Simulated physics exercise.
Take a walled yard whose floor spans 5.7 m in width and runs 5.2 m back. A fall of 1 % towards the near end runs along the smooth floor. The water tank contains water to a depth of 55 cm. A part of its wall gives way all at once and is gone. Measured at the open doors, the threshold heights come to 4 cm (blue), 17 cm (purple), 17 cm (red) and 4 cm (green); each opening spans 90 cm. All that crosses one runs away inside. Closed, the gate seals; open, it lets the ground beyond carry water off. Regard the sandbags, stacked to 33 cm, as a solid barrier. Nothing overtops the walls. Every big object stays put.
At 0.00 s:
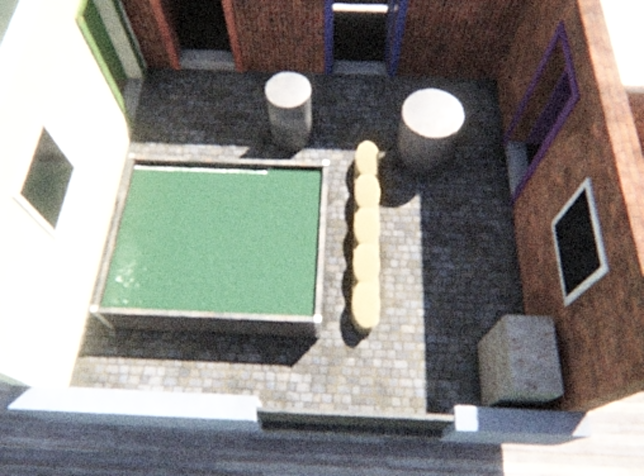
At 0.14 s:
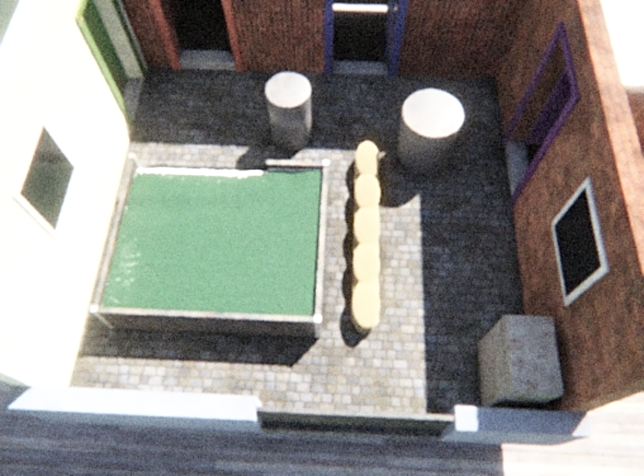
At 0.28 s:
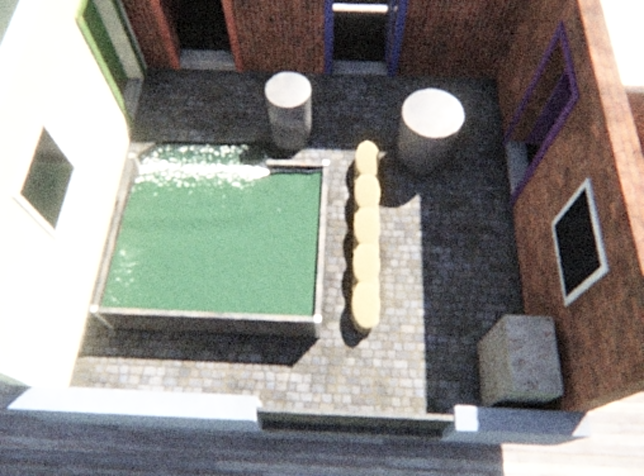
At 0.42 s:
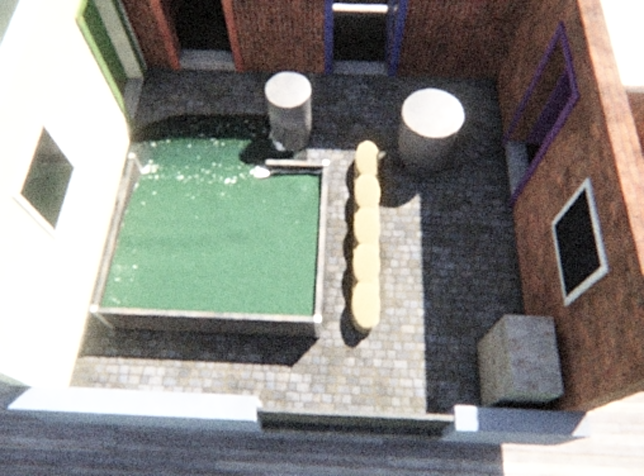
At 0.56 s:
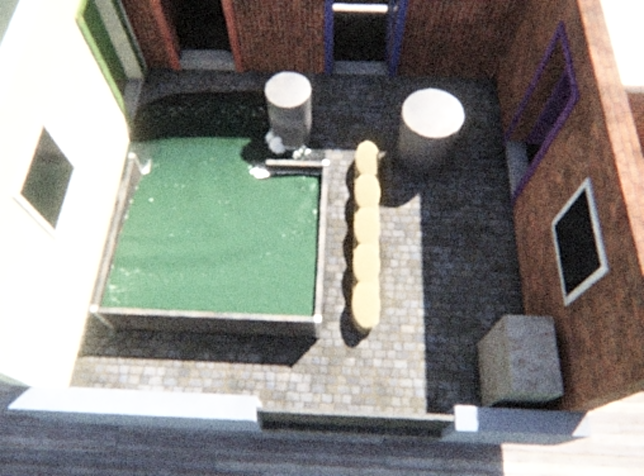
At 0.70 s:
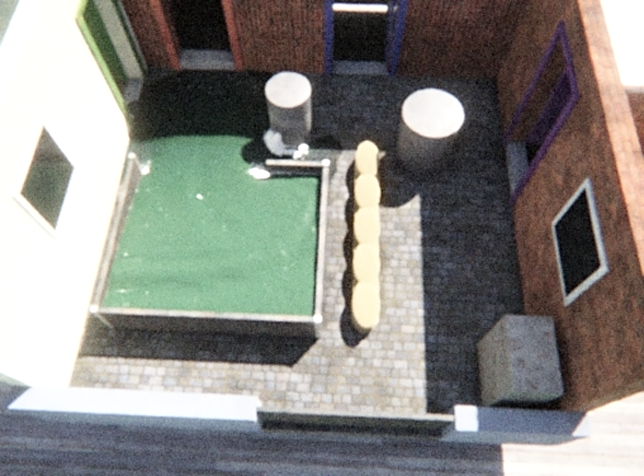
Green water poured out through a gap in the far side of a low-walled tank and spread across the dark paving behind it, reaching around the nearby white cylinder, while the yellow sandbags stayed still.
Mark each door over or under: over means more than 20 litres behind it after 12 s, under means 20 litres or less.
Blue door over, purple door under, red door over, green door over.
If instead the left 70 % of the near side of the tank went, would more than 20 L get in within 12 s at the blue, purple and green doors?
Then blue would come out on the high side, purple on the low side and green on the high side.
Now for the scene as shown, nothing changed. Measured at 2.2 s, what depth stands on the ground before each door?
Depths in cm: Blue 7, purple 0, red 38, green 28.
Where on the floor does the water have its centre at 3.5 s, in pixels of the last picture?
About (247, 170).
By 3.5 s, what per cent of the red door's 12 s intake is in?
Some 95 in a hundred.
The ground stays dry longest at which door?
That would be the purple door.
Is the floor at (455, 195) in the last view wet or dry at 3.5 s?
By then the spot is spared.
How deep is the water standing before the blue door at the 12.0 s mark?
Roughly 6.0 centimetres.
After 1.4 s water covers 25 % of the floor and is deepest (37 cm) near (170, 69); blue door not reached, purple door not reached, red door 36 cm at the sill, 38 L in, green door 12 cm at the sill, 5 L in.
After 2.2 s water covers 35 % of the floor and is deepest (38 cm) near (203, 70); blue door 7 cm at the sill, 0 L in, purple door not reached, red door 38 cm at the sill, 127 L in, green door 28 cm at the sill, 87 L in.
After 3.5 s water covers 55 % of the floor and is deepest (24 cm) near (148, 68); blue door 8 cm at the sill, 6 L in, purple door 6 cm at the sill, 0 L in, red door 24 cm at the sill, 222 L in, green door 23 cm at the sill, 294 L in.
After 7.0 s water covers 90 % of the floor and is deepest (16 cm) near (66, 398); blue door 5 cm at the sill, 26 L in, purple door 10 cm at the sill, 0 L in, red door 11 cm at the sill, 235 L in, green door 13 cm at the sill, 523 L in.
After 12.0 s water covers 95 % of the floor and is deepest (14 cm) near (140, 401); blue door 6 cm at the sill, 51 L in, purple door 5 cm at the sill, 0 L in, red door 5 cm at the sill, 236 L in, green door 6 cm at the sill, 587 L in.
